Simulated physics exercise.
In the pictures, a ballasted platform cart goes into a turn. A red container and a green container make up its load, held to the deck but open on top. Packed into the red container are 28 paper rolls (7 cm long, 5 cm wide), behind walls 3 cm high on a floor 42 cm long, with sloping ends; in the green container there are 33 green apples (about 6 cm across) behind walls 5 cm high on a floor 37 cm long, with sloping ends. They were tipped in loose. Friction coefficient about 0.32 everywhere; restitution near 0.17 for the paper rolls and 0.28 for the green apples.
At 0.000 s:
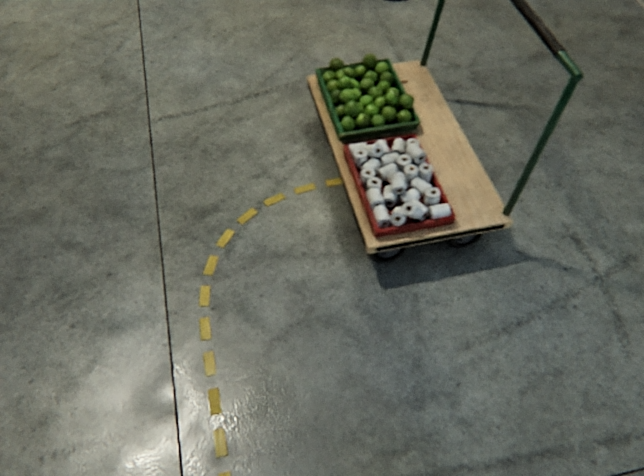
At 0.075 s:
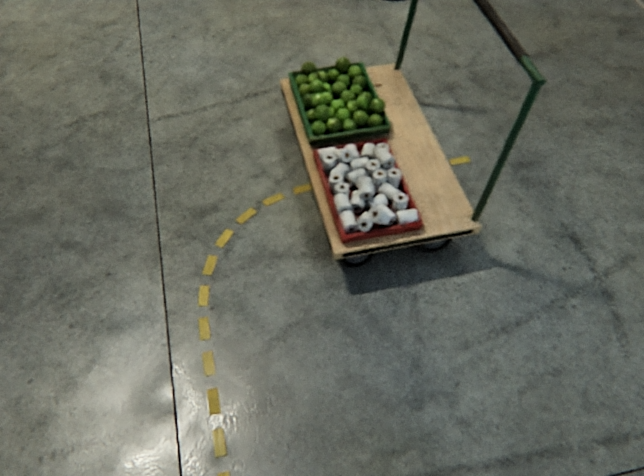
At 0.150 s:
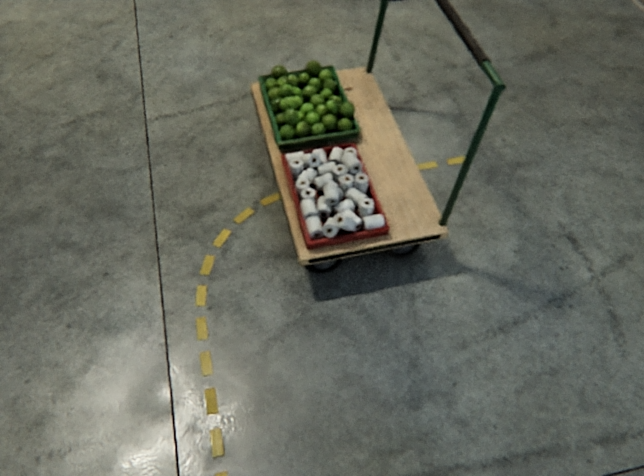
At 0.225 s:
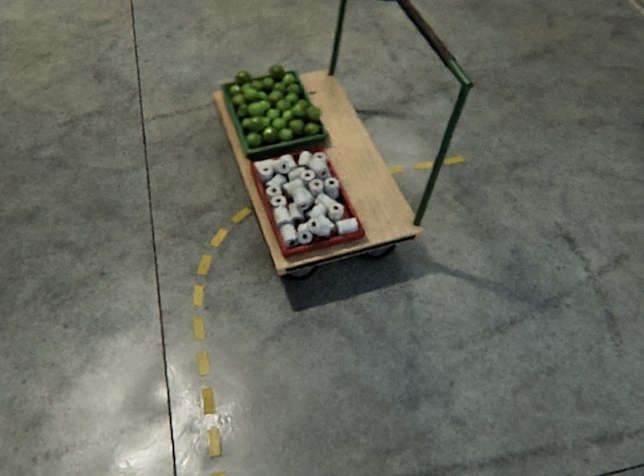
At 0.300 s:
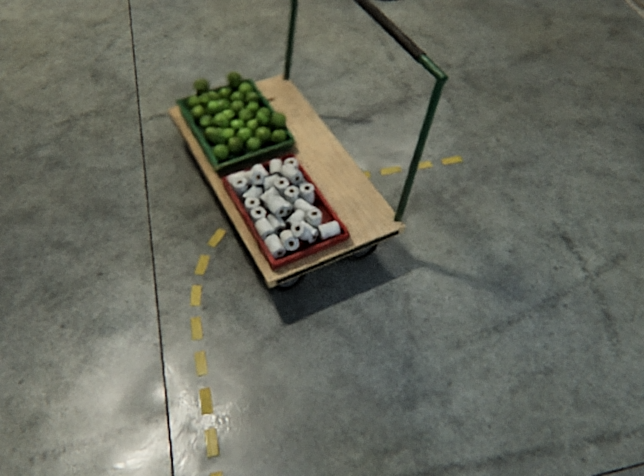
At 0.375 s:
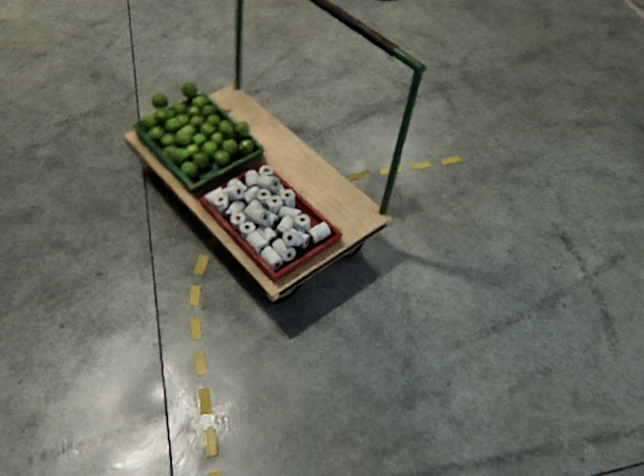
On a grey concrete floor, a platform cart carrying green apples and white rolls in two open containers rolled left across a dashed yellow curve, then swung counterclockwise as one apple went over the far rim.
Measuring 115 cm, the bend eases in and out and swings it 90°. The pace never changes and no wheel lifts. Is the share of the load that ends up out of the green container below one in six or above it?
It's going to go past a sixth.
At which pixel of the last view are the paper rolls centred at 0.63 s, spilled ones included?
Roughly (256, 265).
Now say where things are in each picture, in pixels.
In the first frame (each is followed by its nearest rim corner in this view; the camera pans a little), green container, (342, 132); red container, (377, 229); 0° round, 0 cm rolled; none out.
In the second frame, green container, (312, 137); red container, (343, 235); 0° round, 12 cm rolled.
In the third frame, green container, (280, 141); red container, (309, 241); 0° round, 24 cm rolled.
In the fourth frame, green container, (247, 150); red container, (285, 250); 5° round, 36 cm rolled.
In the fifth frame, green container, (217, 165); red container, (273, 262); 14° round, 48 cm rolled.
In the sixth frame, green container, (192, 185); red container, (274, 274); 26° round, 60 cm rolled; 1 out, the lowest apple at (160, 102).
After 0.48 s, red container 28 in, 0 out and green container 31 in, 2 out.
After 0.63 s, red container 28 in, 0 out and green container 26 in, 7 out.
After 0.84 s, red container 28 in, 0 out and green container 23 in, 10 out.
Final count (at 1.30 s), red container 28 in, 0 out and green container 21 in, 12 out. Asked share, 12 of 33, 36 per cent.
